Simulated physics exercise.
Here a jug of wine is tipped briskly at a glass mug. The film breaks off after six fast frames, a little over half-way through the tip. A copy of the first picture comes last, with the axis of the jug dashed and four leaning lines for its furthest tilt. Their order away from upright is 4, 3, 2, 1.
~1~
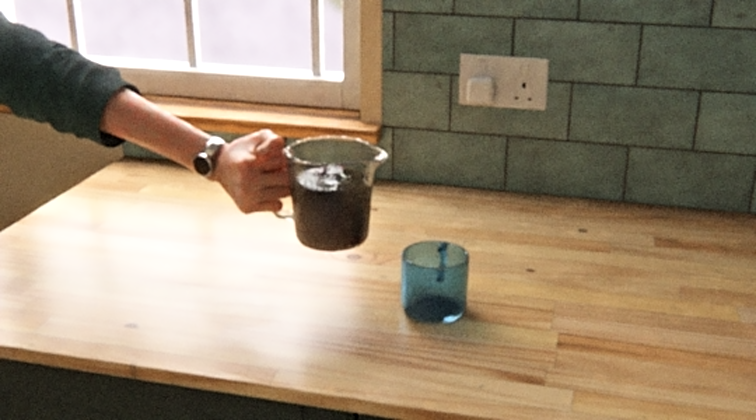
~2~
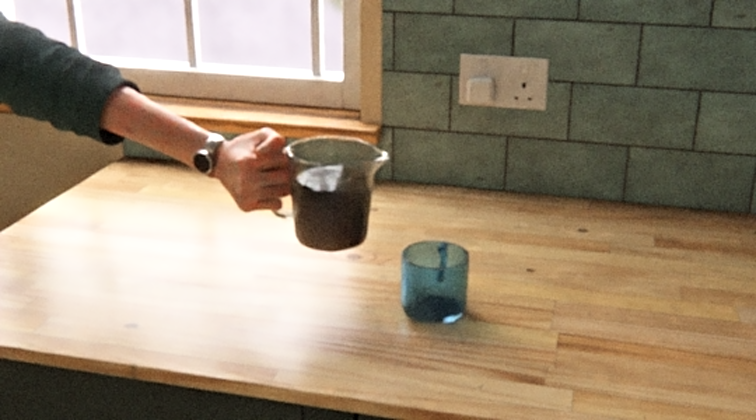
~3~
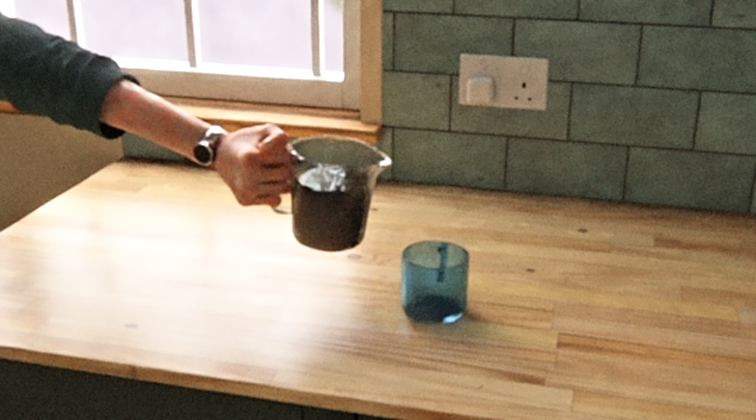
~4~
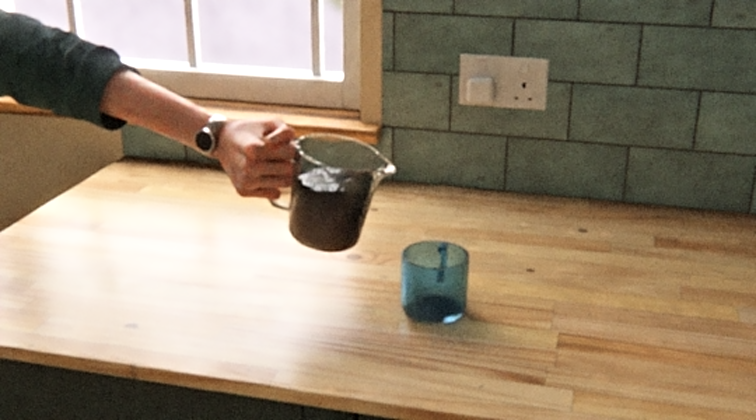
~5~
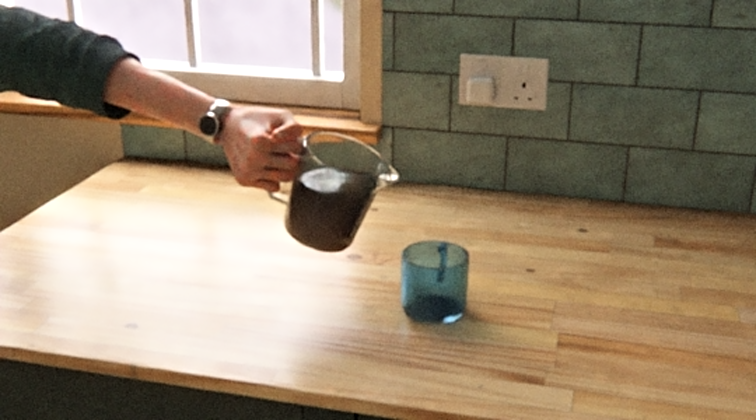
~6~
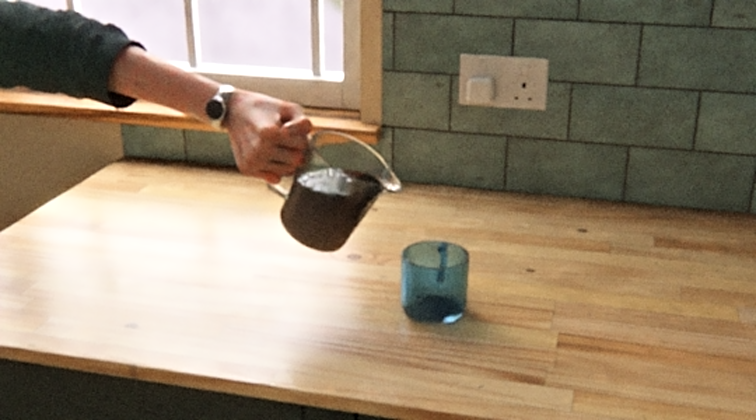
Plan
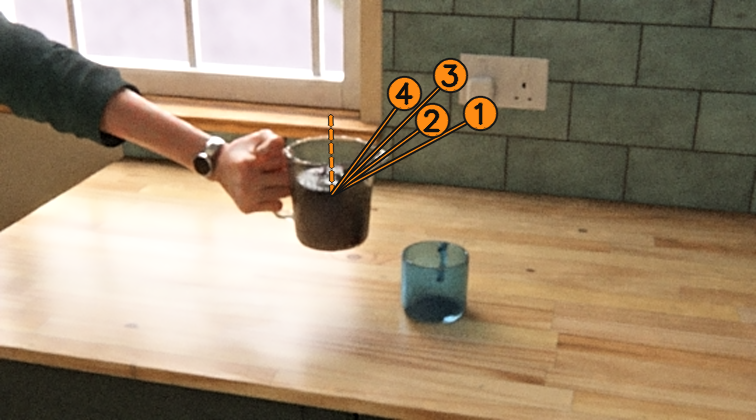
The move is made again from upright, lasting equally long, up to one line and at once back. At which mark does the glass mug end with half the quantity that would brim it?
Use line 1.
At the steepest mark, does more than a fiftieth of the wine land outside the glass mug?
No, it does not.
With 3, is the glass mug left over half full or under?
Under half.
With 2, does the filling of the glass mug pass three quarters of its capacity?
No, less.
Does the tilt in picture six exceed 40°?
No, it does not.
In orange, 1 at (466, 122); 2 at (418, 130); 3 at (438, 87); 4 at (396, 108).
Choosing 1, the glass mug ends with about 50 % of what it can hold.
Choosing 2, the glass mug ends with about 29 % of what it can hold.
Choosing 3, the glass mug ends with about 14 % of what it can hold.
Choosing 4, the glass mug ends with about 3 % of what it can hold.
